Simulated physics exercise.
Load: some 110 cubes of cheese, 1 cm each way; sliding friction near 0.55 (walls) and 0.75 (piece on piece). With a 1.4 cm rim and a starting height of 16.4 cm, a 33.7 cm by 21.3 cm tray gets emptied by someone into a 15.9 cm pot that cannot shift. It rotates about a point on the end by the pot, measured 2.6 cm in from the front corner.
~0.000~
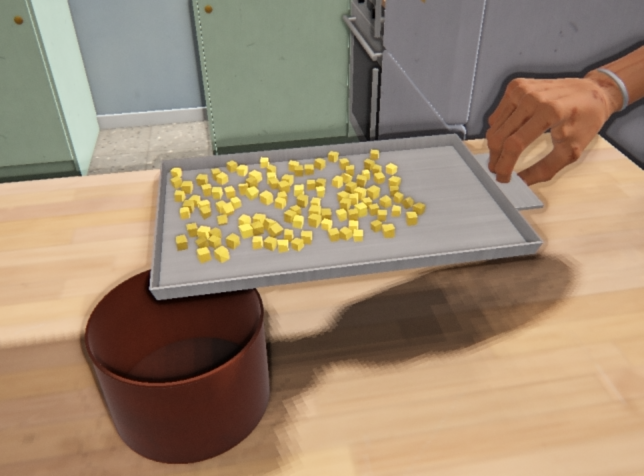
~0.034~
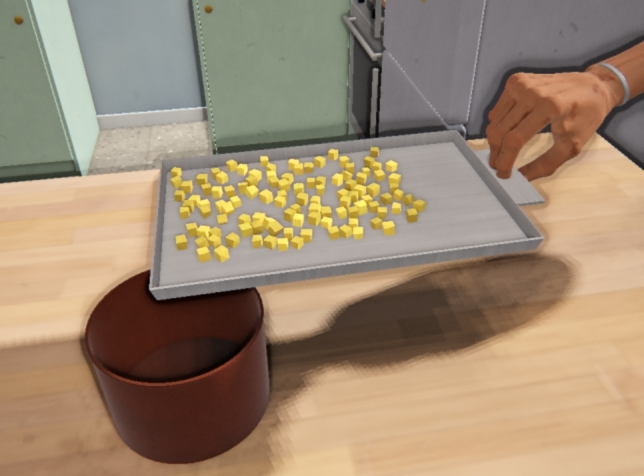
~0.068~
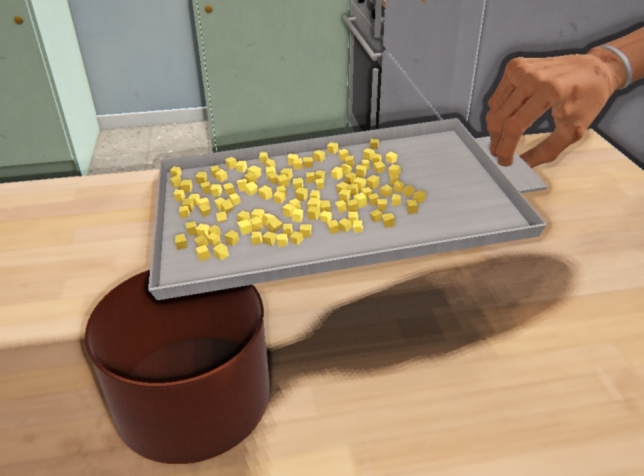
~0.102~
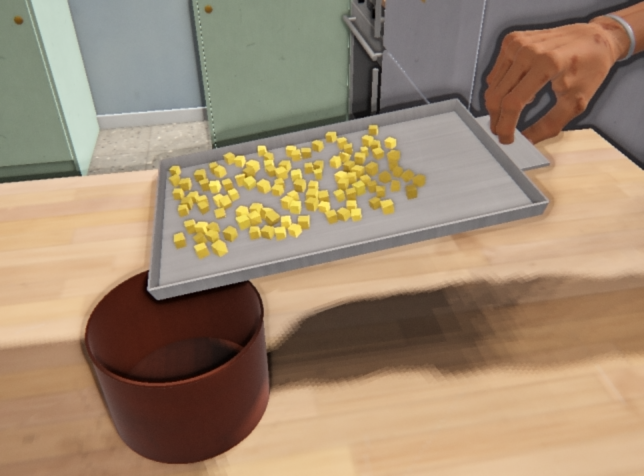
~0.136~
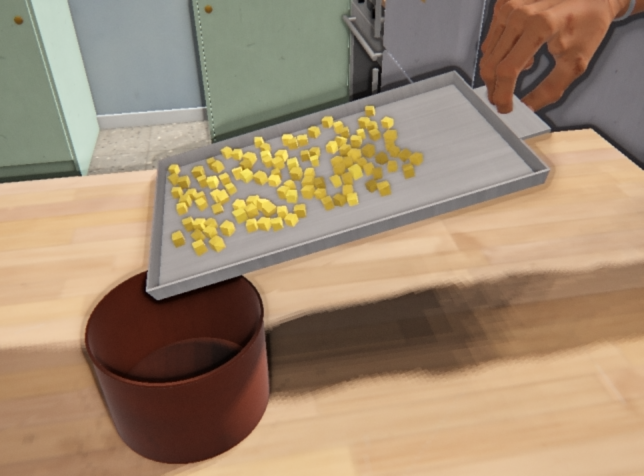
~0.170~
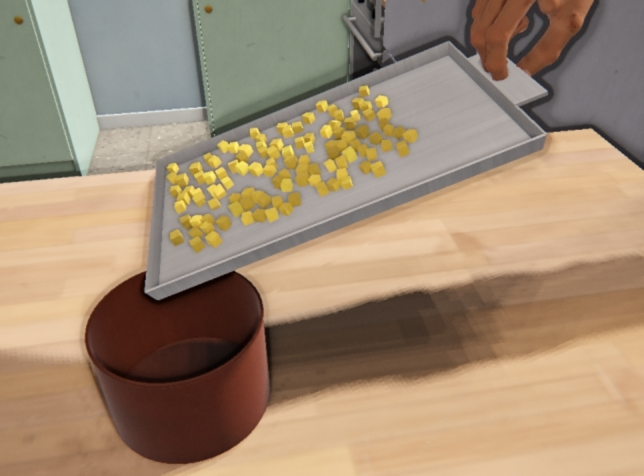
In the video, a grey tray scattered with small yellow cubes rests level above a reddish-brown pot on a wooden counter, then a hand at the right raises that end, tilting the tray down toward the left while the pot stays still.
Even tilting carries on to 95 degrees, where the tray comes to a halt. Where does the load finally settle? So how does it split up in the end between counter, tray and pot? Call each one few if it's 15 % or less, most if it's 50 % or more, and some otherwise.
I'd say counter most, left on the tray few, pot some.
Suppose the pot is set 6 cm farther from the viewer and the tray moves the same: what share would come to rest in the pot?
Estimated share: Around 35 in a hundred.
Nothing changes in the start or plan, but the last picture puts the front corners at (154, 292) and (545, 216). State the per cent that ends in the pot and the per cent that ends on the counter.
Pot 65 % / counter 35 %.
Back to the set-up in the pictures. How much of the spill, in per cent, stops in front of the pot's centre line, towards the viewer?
20 %.
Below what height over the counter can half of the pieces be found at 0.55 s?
Roughly 18 centimetres.
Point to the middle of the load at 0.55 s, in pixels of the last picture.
Near pixel (140, 205).
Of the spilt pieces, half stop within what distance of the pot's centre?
I'd say around 22 centimetres.
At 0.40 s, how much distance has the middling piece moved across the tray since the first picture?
About 2 cm.
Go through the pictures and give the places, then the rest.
Tray tilt 0 degrees, front corners at (155, 286) and (538, 240); middle of the pieces at (303, 201); pot at (176, 316), in the first picture.
Tray tilt 1 degrees, front corners at (154, 286) and (539, 236); middle of the pieces at (302, 199), in the second picture.
Tray tilt 3 degrees, front corners at (154, 286) and (541, 223), lowest corner left front; middle of the pieces at (302, 194), in the third picture.
Tray tilt 7 degrees, front corners at (152, 287) and (544, 200), lowest corner left front; middle of the pieces at (300, 185), in the fourth picture.
Tray tilt 13 degrees, front corners at (151, 287) and (544, 168), lowest corner left front; middle of the pieces at (296, 174), in the fifth picture.
Tray tilt 19 degrees, front corners at (149, 288) and (540, 134), lowest corner left front; middle of the pieces at (291, 162); pot at (176, 316). Its pace works out near 170 degrees a second, in the sixth picture.
After 0.40 s, tilt 58 degrees; the tray holds 100 %, the pot 0 %.
After 0.55 s, tilt 84 degrees; the tray holds 95 %, the pot 0 %.
Then, at 0.82 s, tilt 95 degrees; the tray holds 5 %, the pot 25 %.
In the end, at 2.0 s, counter 70 %, tray 5 %, pot 25 %.
